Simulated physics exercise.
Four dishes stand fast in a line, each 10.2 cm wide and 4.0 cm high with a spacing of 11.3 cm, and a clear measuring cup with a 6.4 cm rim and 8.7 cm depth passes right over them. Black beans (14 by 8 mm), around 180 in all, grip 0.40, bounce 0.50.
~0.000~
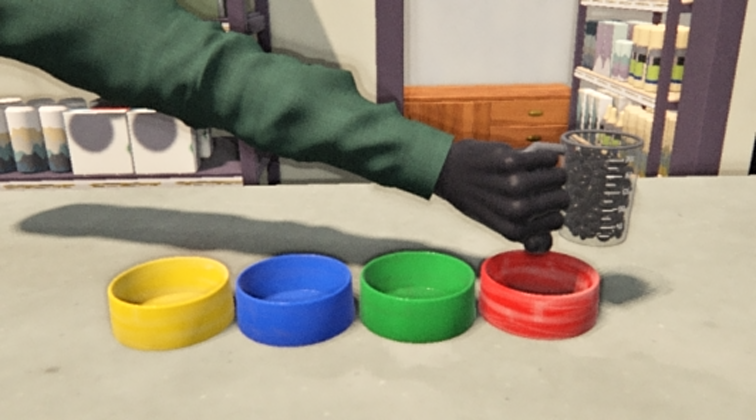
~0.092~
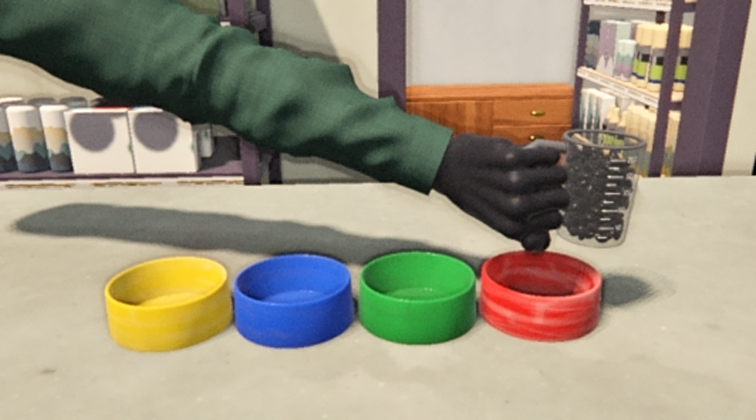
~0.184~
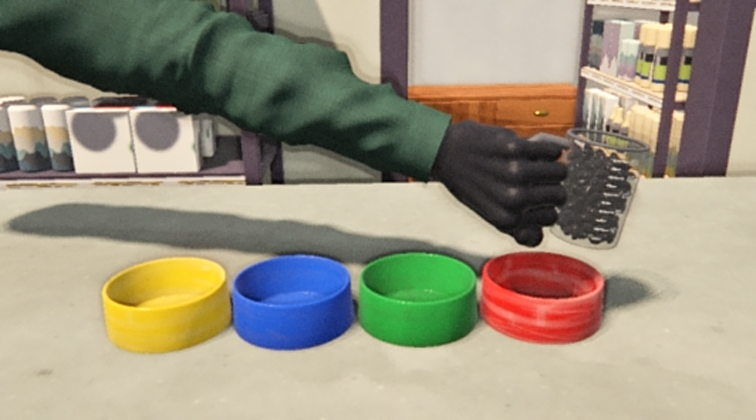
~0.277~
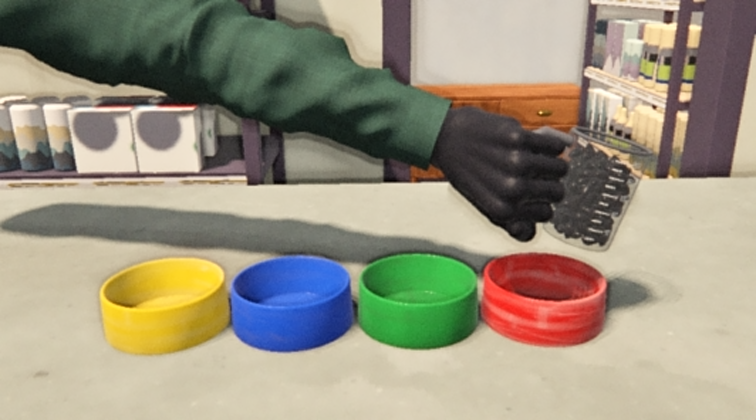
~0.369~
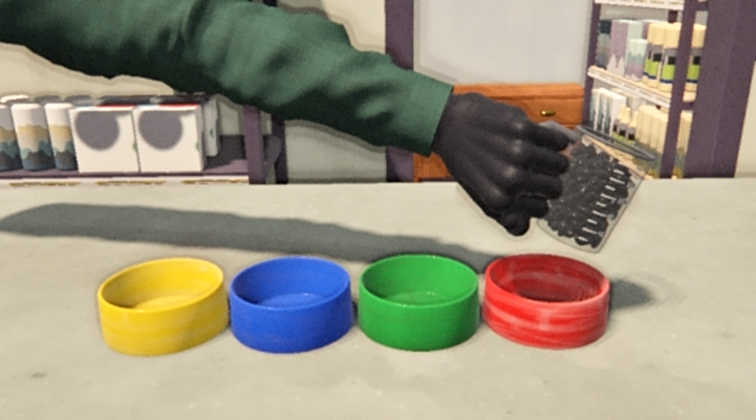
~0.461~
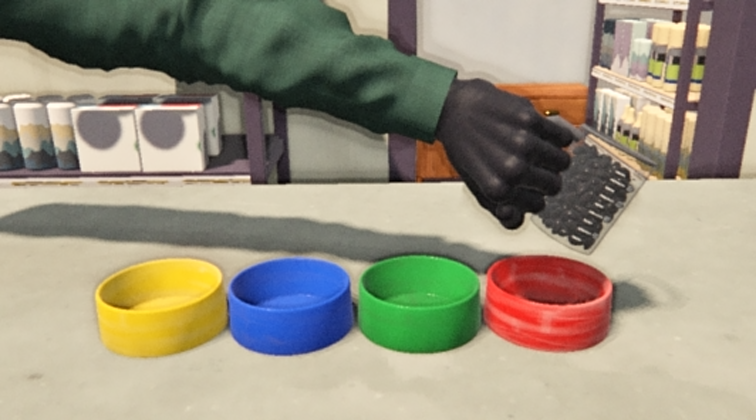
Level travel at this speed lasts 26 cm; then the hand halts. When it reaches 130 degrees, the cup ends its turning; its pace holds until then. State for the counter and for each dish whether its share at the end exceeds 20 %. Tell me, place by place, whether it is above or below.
Red: Above the mark; blue: Below the mark; green: Below the mark; yellow: Below the mark; counter: Below the mark.
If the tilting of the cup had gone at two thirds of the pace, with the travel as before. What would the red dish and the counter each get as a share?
Shares: Red 100, counter 0.
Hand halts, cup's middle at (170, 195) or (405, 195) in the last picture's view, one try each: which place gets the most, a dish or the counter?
First try: Red; second try: Red.
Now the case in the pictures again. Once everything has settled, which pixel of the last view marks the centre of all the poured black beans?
Close to pixel (556, 301).
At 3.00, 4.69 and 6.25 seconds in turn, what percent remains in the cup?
Around 0 per cent at the first moment, 0 at the second and 0 at the third.
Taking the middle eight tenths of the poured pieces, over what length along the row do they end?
Length: About 6 cm.
After 3.00 s, tilt 130 degrees; cup holds 0 %, red 95 %.
Then, at 4.69 s, tilt 130 degrees; cup holds 0 %, red 95 %.
Then, at 6.25 s, tilt 130 degrees; cup holds 0 %, red 95 %.
By 6.6 s all is still; red 95 %, blue 0 %, green 0 %, yellow 0 %, counter 5 %.
